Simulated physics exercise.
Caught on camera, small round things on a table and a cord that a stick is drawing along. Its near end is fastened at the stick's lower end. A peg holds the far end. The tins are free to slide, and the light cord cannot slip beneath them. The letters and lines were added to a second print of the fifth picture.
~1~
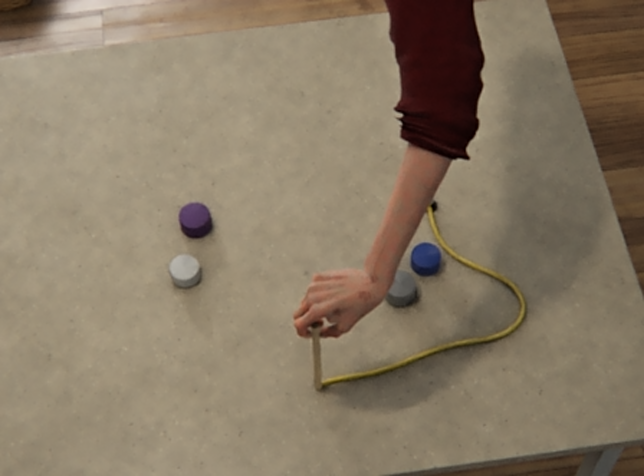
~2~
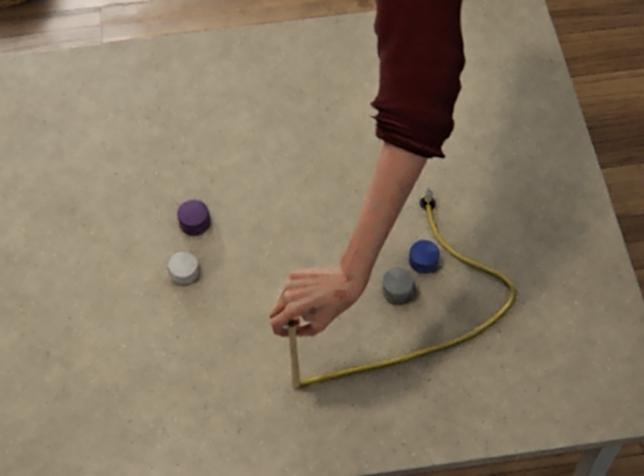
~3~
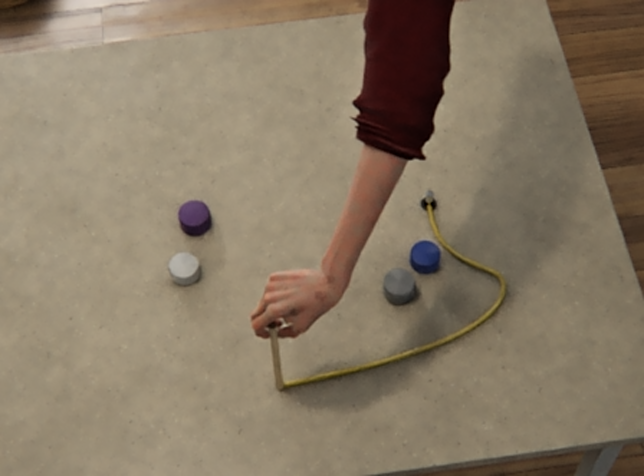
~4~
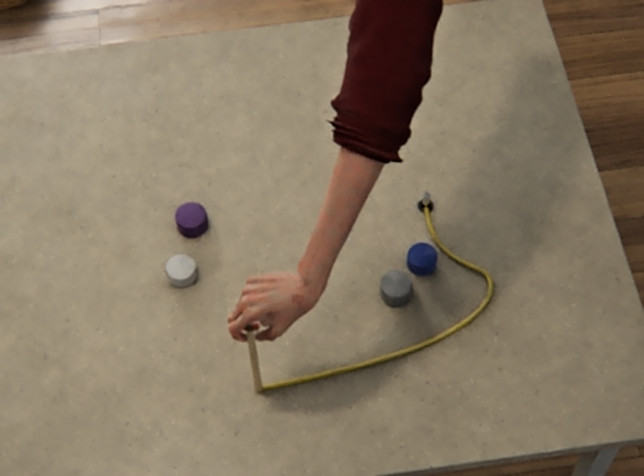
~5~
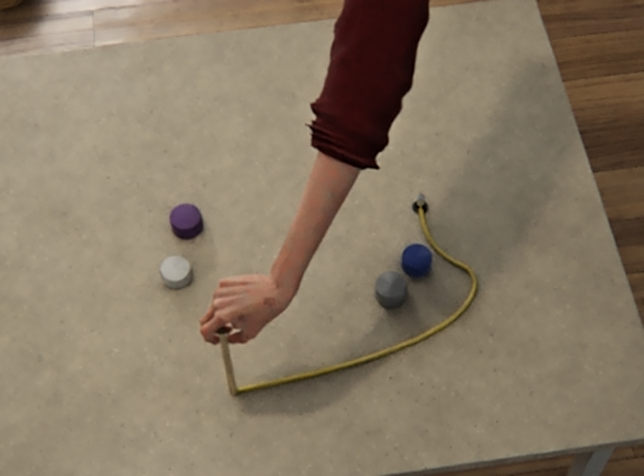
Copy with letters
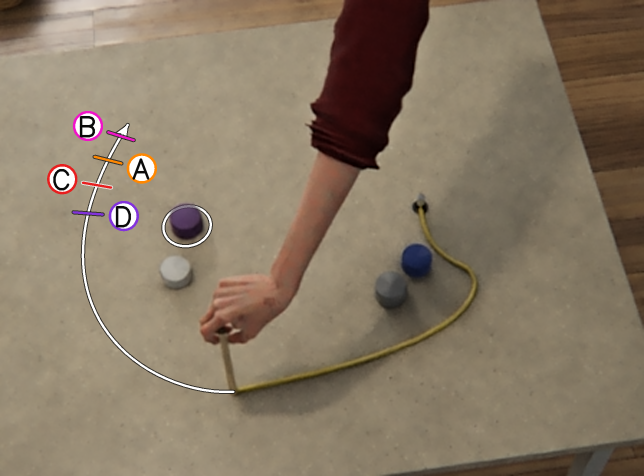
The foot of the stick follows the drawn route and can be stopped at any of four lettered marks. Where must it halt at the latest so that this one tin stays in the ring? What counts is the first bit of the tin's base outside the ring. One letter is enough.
The farthest safe stop is D.
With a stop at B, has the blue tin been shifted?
By then, yes.
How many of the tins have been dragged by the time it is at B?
By then, four.
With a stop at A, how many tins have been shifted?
Four.
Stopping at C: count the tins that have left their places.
Four.
On the marked copy, A at (108, 160); B at (121, 136); C at (97, 185); D at (88, 213); the ring at (187, 226); the route from (233, 392) via (85, 281) to (128, 125).
Following D. Soon after the start, foot of the stick (136, 361); grey tin (387, 286); blue tin (408, 259); purple tin (186, 221).
Later, foot of the stick (87, 288); grey tin (357, 259); blue tin (382, 245); purple tin (186, 221).
In the end, foot of the stick (88, 214); grey tin (339, 237); blue tin (367, 228); white tin (180, 246); purple tin (186, 220); the purple tin is still in its ring.
As for the rest, A drags the ringed tin to (196, 190); B drags the ringed tin to (197, 184); C drags the ringed tin to (191, 207).
